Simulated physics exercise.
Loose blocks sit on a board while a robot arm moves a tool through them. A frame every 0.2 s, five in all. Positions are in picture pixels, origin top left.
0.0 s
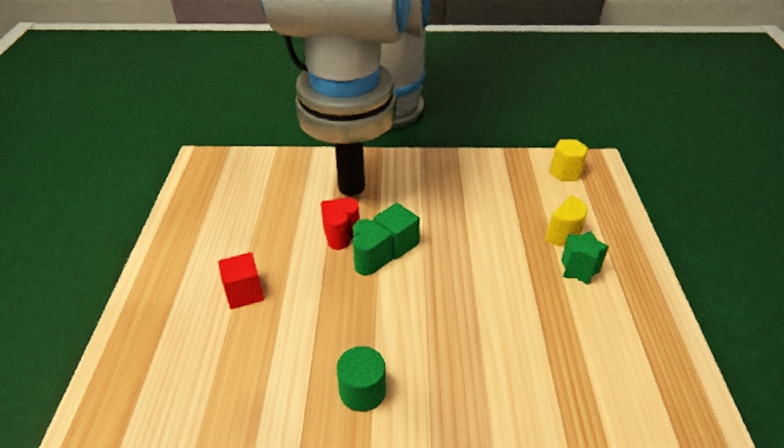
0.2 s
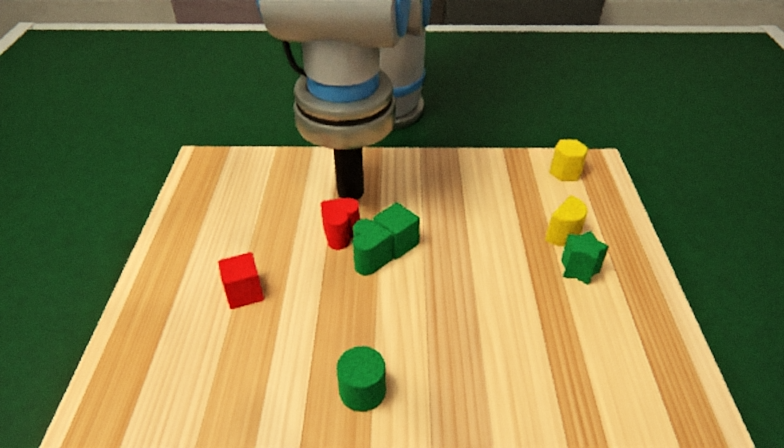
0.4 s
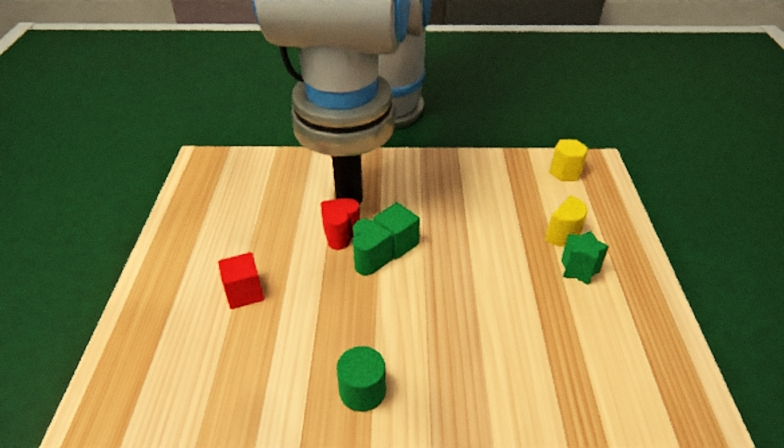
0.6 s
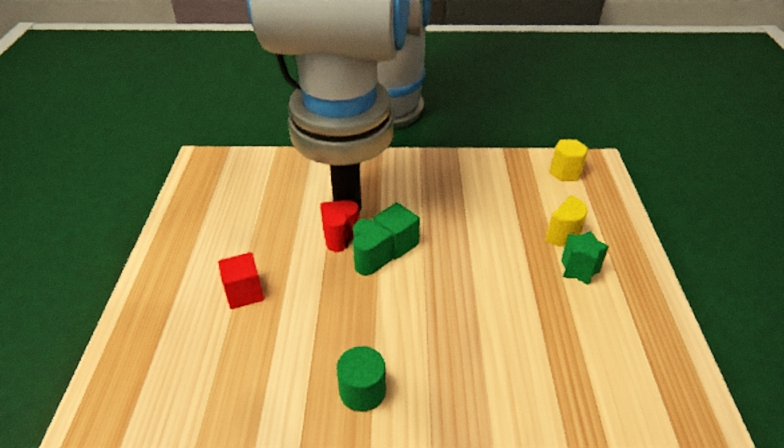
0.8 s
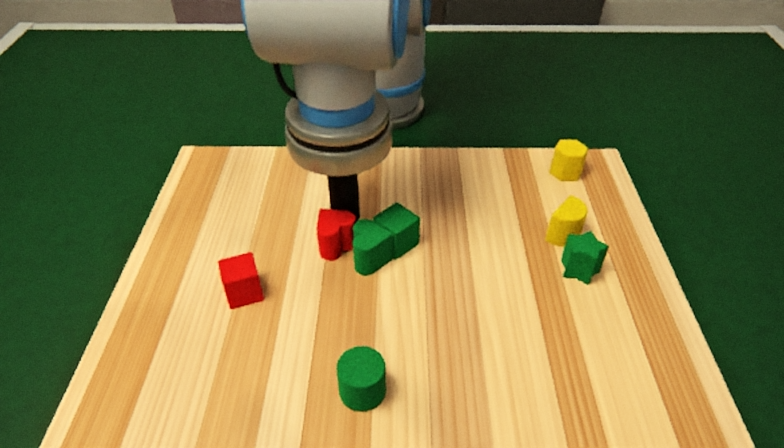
At first, a robot arm holds its black tool just behind a red heart block, beside touching green blocks on a striped wooden board. The tool eases toward the viewer and reaches the red heart, then nudges it slightly forward and to the left, while the other blocks stay still.
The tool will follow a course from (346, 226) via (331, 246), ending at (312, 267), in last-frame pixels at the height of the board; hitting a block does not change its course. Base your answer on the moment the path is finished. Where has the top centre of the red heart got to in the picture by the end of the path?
In the picture, that point is around (299, 264).
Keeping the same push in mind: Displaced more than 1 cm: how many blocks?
The count will be 1.
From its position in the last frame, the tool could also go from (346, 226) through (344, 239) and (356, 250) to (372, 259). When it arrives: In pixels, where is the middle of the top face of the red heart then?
I think it will end close to (326, 237).
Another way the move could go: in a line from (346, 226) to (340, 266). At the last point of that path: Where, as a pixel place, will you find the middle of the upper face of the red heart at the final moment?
The centre of its top face lies at (312, 257).
The first path, step by step. Halfway along, tool at (330, 238); red heart at (317, 242).
At the end, tool at (311, 259); red heart at (299, 264); green heart not moved.
